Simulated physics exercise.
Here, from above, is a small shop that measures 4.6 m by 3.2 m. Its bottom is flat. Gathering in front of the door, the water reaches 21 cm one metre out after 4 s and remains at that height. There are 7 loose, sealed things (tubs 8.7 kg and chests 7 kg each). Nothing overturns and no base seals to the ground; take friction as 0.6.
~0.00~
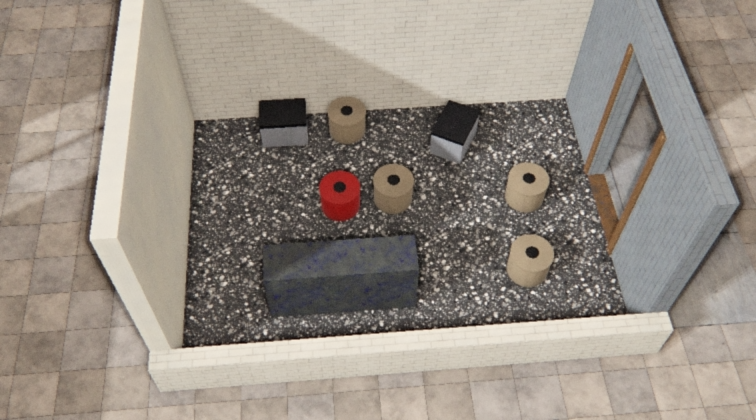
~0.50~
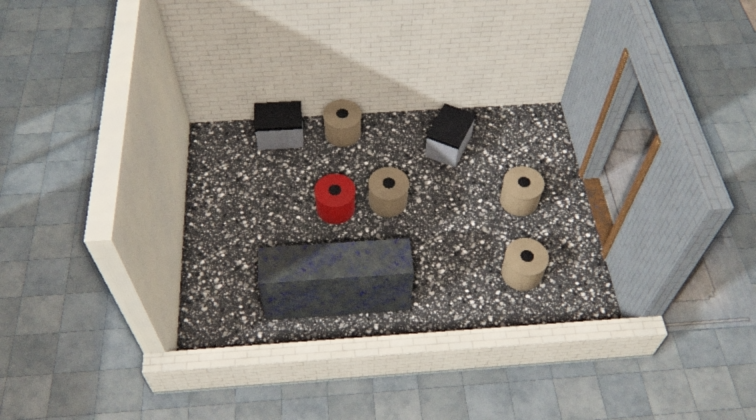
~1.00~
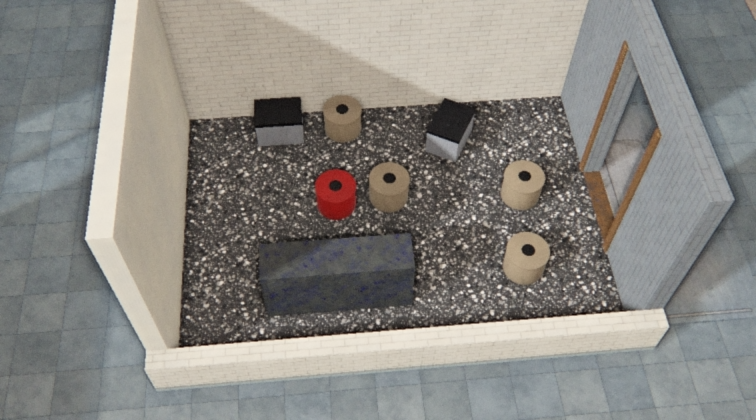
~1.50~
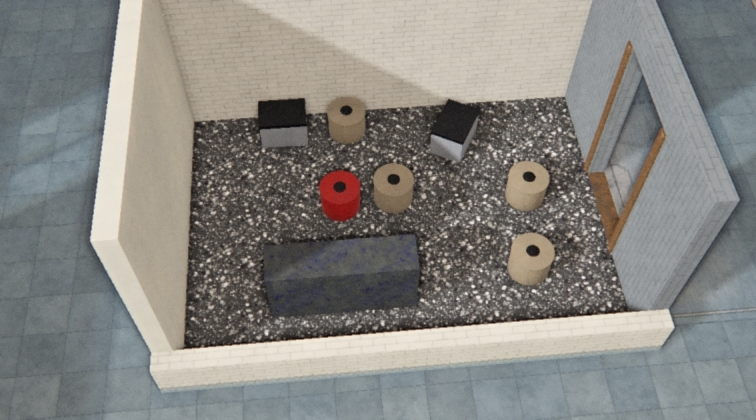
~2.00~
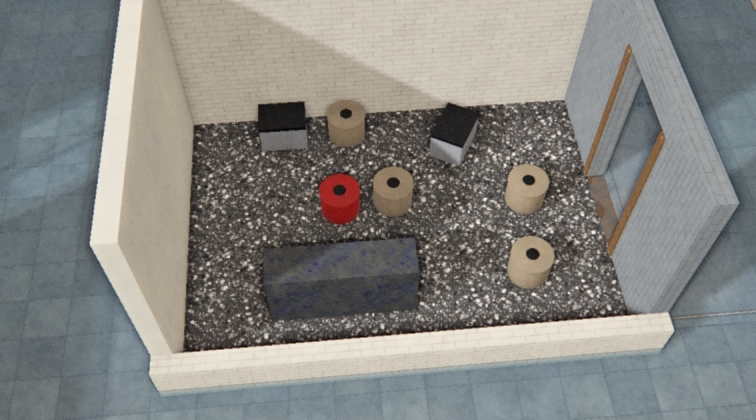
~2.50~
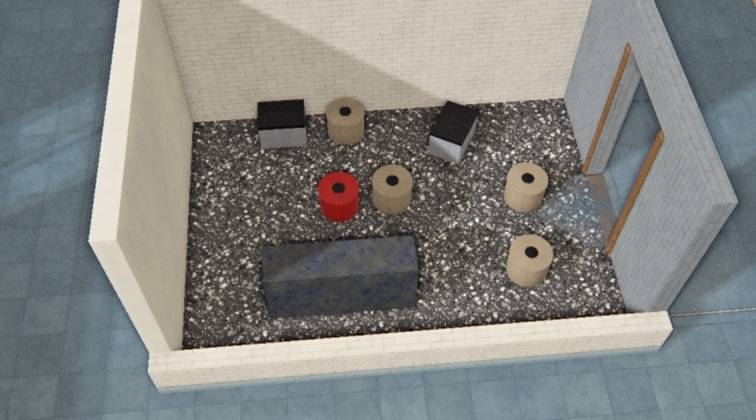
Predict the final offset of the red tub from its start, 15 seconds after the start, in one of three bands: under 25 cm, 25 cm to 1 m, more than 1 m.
It is swept a long way.
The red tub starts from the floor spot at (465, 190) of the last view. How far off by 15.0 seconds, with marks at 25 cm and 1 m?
Here it heads a good way off.
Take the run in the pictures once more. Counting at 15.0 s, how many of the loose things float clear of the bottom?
At that time the total is 7.
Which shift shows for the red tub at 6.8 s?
By that time, close to 0 cm.
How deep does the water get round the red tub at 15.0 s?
Depth: About 14 cm.
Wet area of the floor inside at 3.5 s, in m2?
That flooded area is roughly 2.5 m2.
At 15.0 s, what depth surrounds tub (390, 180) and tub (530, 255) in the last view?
First roughly 14 cm, second roughly 8 cm.
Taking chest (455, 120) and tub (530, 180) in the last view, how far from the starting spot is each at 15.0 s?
First 120 cm, then 150 cm.
After 3.5 s the red tub is near (339, 188), 0.0 m from its start, aground; 0 afloat.
After 6.8 s the red tub is near (337, 188), 0.0 m from its start, aground; 2 afloat.
After 11.0 s the red tub is near (217, 220), 1.4 m from its start, afloat; 6 afloat.
After 15.0 s the red tub is near (211, 191), 1.4 m from its start, afloat; 7 afloat.
